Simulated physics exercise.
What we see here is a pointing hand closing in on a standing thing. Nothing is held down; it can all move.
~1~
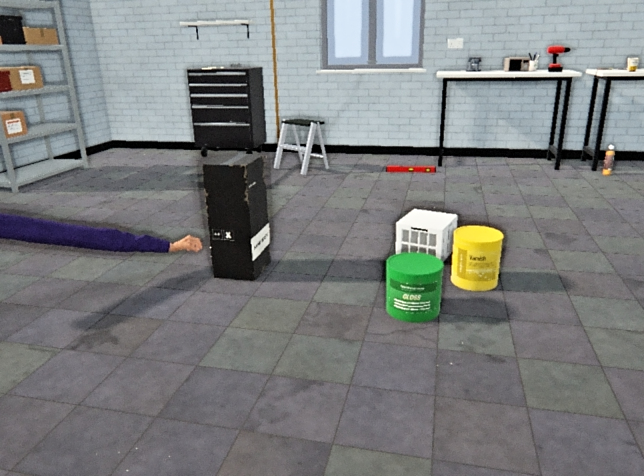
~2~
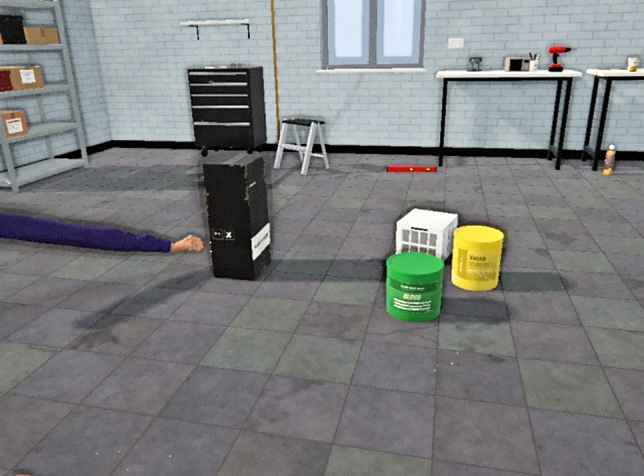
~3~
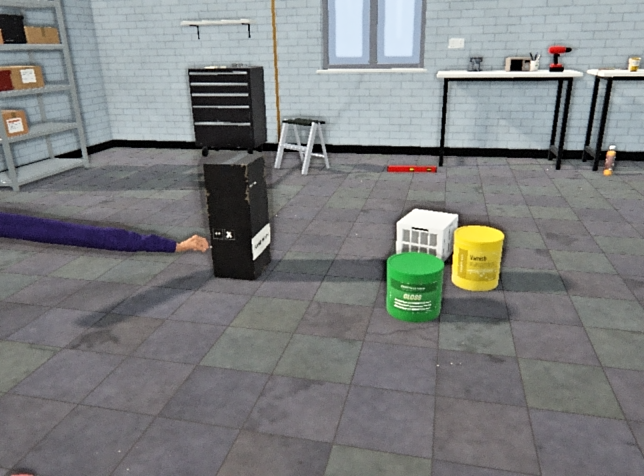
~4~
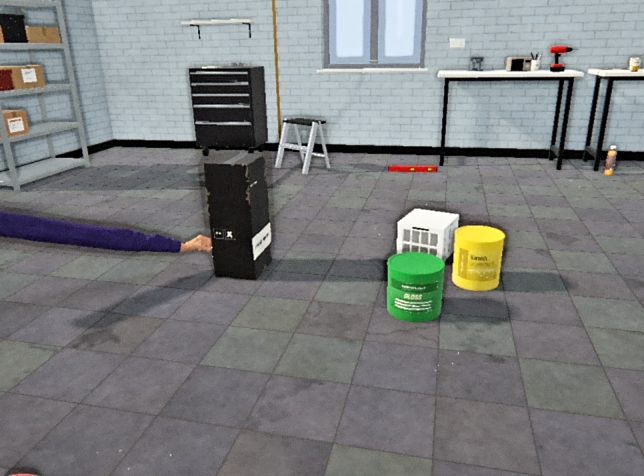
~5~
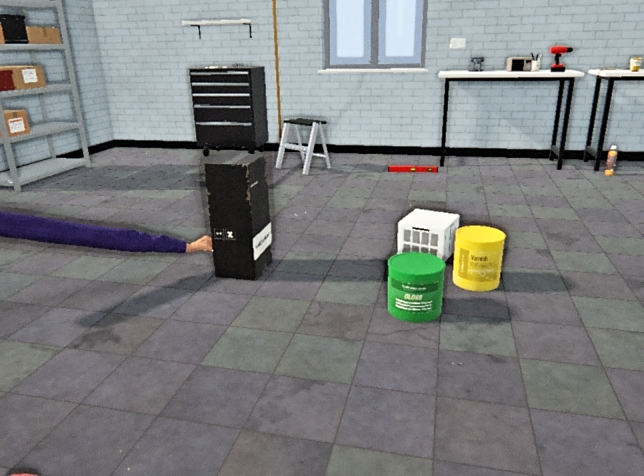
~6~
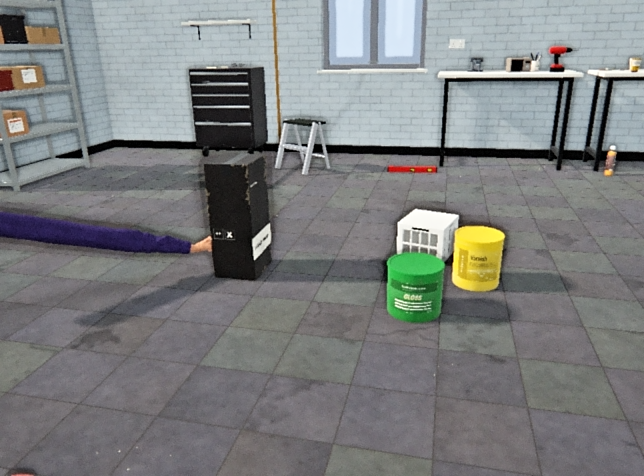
A purple-sleeved arm reaches in from the left across the dark tiled floor of a pale brick workshop, seen from slightly above. A tall black box stands before the hand, with a green tub, a yellow tub and a white crate to the right, and shelves, drawers and workbenches behind. The hand inches right to the box's side, while the box, the other objects and the view stay still.
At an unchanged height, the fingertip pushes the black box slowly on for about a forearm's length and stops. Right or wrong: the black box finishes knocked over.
Wrong.
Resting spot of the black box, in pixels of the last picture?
The object ends up somewhere near (302, 220).
Then, 0.30 s later than the last frame, black box moved a little near (252, 217).
Then, 0.60 s later than the last frame, black box moved a little near (266, 218).
Then, 0.90 s later than the last frame, black box moved about its own width near (279, 219).
Then, 1.20 s later than the last frame, black box moved about its own width near (293, 219).
When it is over, moved from the start, black box. End places, in pixels of the last picture, black box near (302, 220).
